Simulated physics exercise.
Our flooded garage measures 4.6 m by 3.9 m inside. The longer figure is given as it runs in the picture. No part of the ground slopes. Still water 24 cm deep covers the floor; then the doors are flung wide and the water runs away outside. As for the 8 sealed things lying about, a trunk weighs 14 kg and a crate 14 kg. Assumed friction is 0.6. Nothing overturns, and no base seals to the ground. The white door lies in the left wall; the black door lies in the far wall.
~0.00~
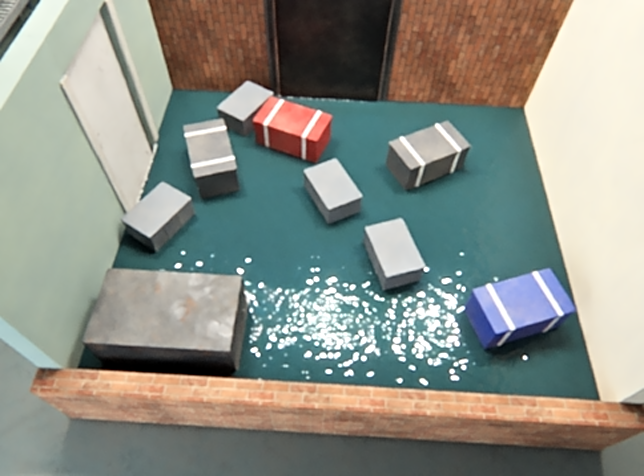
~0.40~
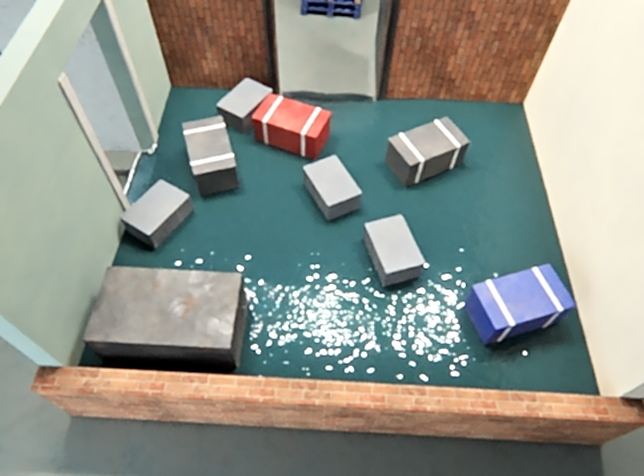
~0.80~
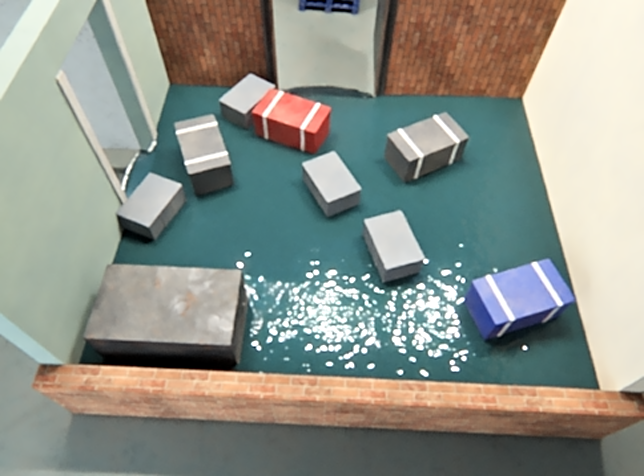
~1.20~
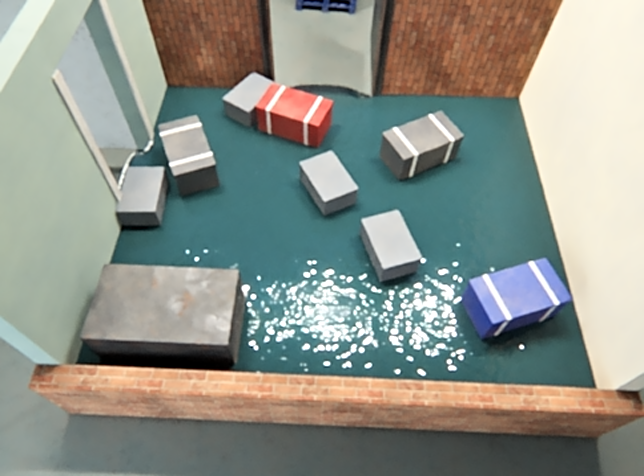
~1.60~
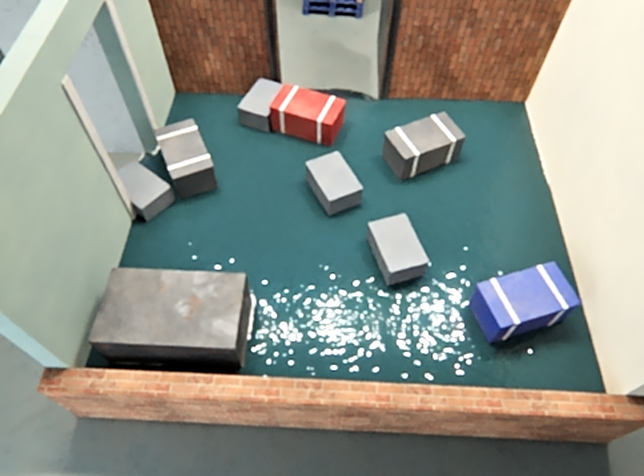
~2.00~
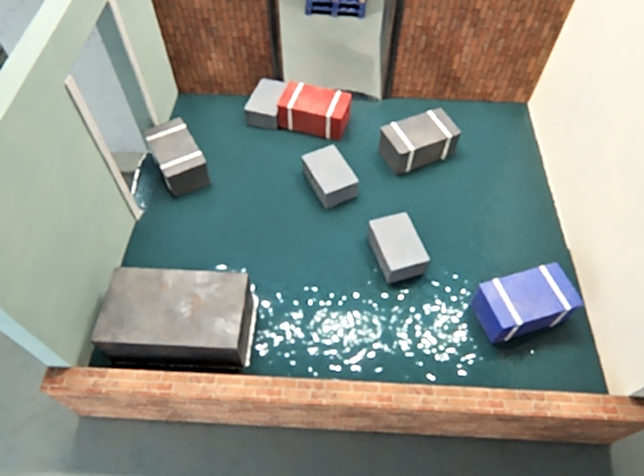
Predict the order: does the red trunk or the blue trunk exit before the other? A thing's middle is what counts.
It is the red one that exits before the other.
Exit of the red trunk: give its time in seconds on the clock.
Around 3.0 seconds.
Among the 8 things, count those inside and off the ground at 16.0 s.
The number is 2.
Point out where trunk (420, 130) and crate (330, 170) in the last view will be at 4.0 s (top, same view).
(369, 103) and (289, 131), roughly.
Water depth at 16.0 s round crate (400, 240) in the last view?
Around 7 centimetres.
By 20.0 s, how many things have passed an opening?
Total: 7.
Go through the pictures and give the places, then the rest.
The first picture shows the red trunk at (293, 118) floats; the blue trunk at (524, 300) floats; 24 cm deep round most things; 0 of 8 have shifted.
The second picture shows the red trunk at (292, 115) floats; the blue trunk at (524, 295) floats; 24 cm deep round most things; 0 of 8 have shifted.
The third picture shows the red trunk at (292, 110) floats, 5 cm from its start; the blue trunk at (524, 290), afloat; about 3830 L in view; 4 of 8 have shifted.
The fourth picture shows the red trunk at (294, 104) floats, 19 cm from its start; the blue trunk at (520, 290), afloat; about 3720 L in view; 4 of 8 have shifted.
The fifth picture shows the red trunk at (307, 103) floats, 29 cm from its start; the blue trunk at (529, 293) floats; about 3590 L in view; 6 of 8 have shifted.
The sixth picture shows the red trunk at (315, 99) floats, 39 cm from its start; the blue trunk at (531, 294) floats; about 3490 L in view; 6 of 8 have shifted.
After 4.0 s the red trunk has gone out (at 3.2 s); the blue trunk is near (508, 273), 0.3 m from its start, afloat; 3 of 8 are out; 5 afloat.
After 9.0 s the red trunk has gone out (at 3.2 s); the blue trunk is near (495, 262), 0.4 m from its start, afloat; 5 of 8 are out; 3 afloat.
After 16.0 s the red trunk has gone out (at 3.2 s); the blue trunk is near (445, 226), 1.1 m from its start, afloat; 6 of 8 are out; 2 afloat.
After 20.0 s the red trunk has gone out (at 3.2 s); the blue trunk is near (440, 193), 1.4 m from its start, afloat; 7 of 8 are out; 1 afloat.
